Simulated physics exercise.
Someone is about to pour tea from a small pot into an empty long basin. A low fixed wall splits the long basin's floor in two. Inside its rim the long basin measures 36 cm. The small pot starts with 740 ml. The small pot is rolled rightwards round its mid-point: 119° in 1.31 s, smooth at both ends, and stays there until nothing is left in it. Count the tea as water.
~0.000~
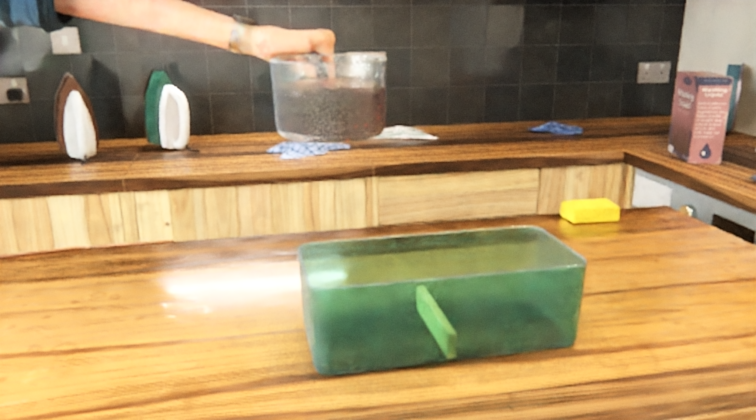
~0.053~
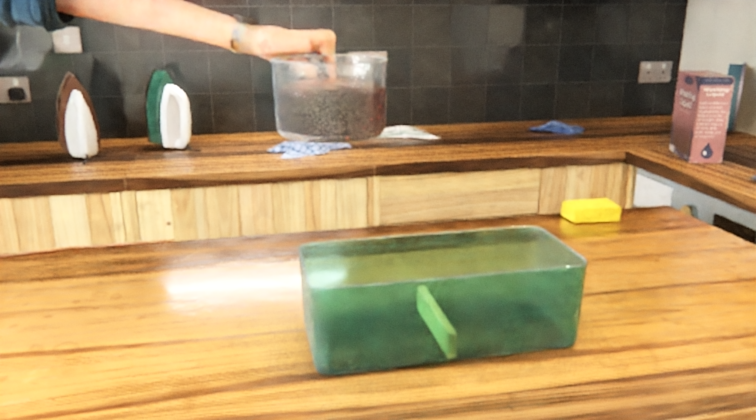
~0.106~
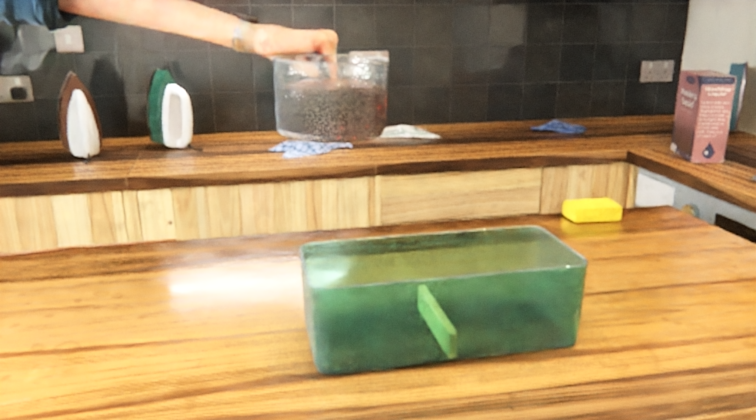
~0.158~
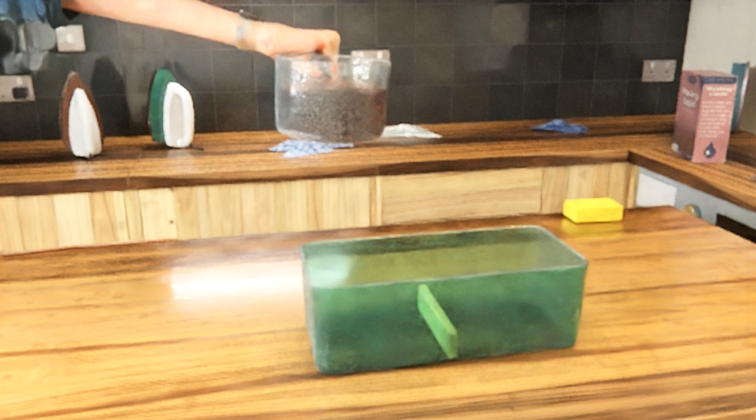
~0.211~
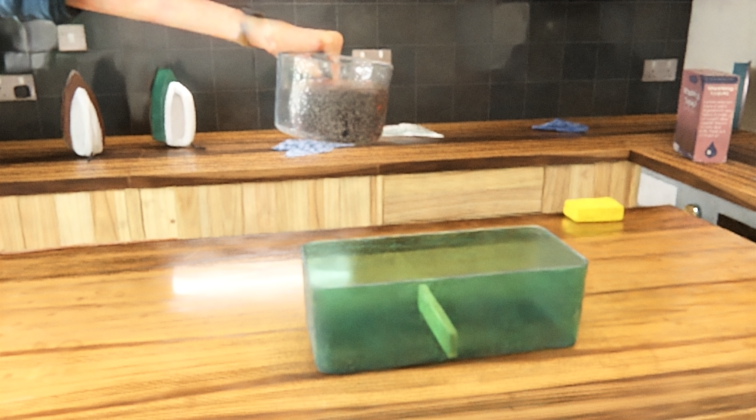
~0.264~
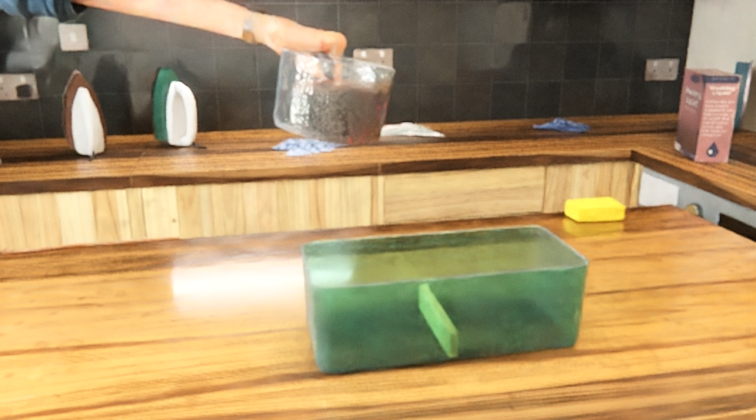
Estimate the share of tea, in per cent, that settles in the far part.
Roughly 62 per cent is past the wall.
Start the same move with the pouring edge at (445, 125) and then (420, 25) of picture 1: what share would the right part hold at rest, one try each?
In turn about 95 and 90 per cent.
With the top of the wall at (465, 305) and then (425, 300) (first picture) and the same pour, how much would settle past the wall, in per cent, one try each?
In turn about 10 and 70 per cent.
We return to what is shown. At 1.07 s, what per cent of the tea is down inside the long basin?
Near 70 in a hundred.
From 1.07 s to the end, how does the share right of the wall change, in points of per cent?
The share moves up, by some 6 per cent.
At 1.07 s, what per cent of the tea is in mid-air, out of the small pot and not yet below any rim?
Some 20 per cent.
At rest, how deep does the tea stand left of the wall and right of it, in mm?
Left about 10 mm, right about 18 mm.
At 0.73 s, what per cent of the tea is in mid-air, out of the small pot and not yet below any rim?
Near 28 in a hundred.
By 0.73 s the tilt is 70° and 71 per cent is still to pour, 1 is left of the wall and 1 right of it.
By 1.07 s the tilt is 109° and 11 per cent is still to pour, 13 is left of the wall and 56 right of it.
By 1.42 s the tilt is 119° and 0 per cent is still to pour, 37 is left of the wall and 61 right of it.
By 1.81 s the tilt is 119° and 0 per cent is still to pour, 37 is left of the wall and 62 right of it.
At rest 37 per cent lies left of the wall, 62 right of it and 2 outside.
